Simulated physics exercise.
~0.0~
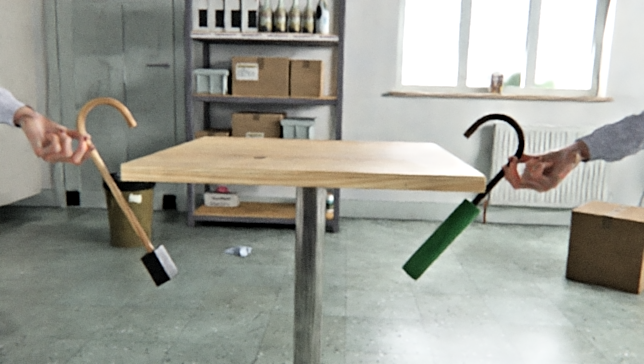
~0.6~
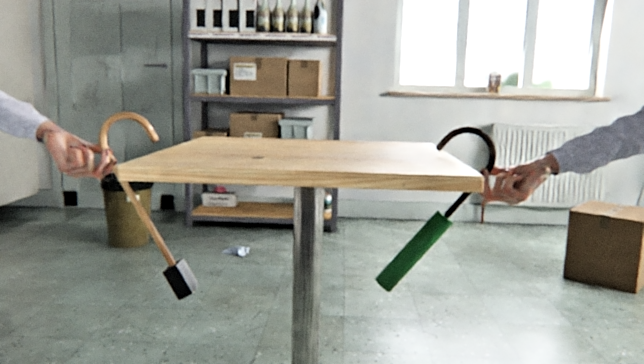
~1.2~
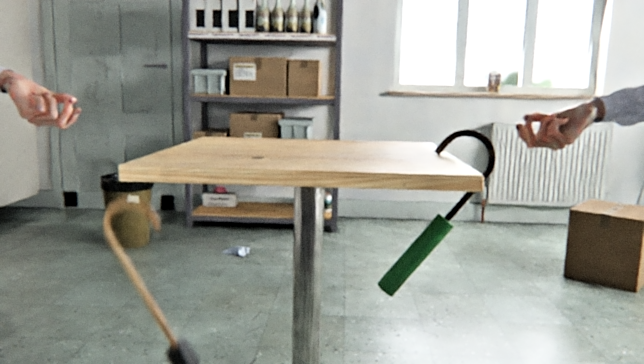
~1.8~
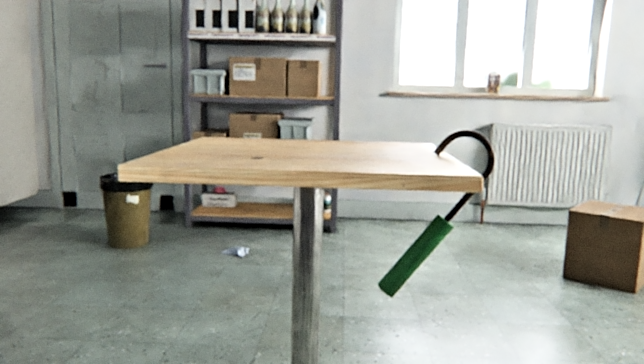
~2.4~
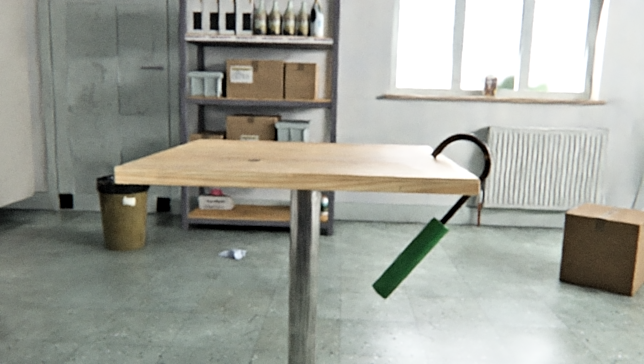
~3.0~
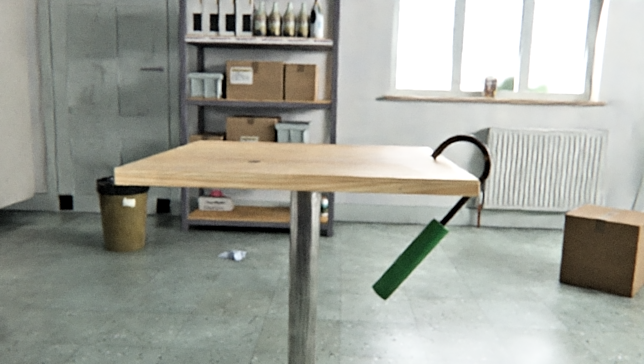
To begin with, two hands hold objects with curved handles at opposite ends of a wooden table, a black brush with a tan handle on the left and a green umbrella with a dark handle on the right. The hands bring them in to the table's edges, so that both hang slanting below the top. Then the hands let go and draw back, and the brush drops toward the floor while the umbrella stays hooked. The hands and the brush pass out of sight. At the end, the green umbrella still hangs at a slant from the right edge, as the view sways slightly.
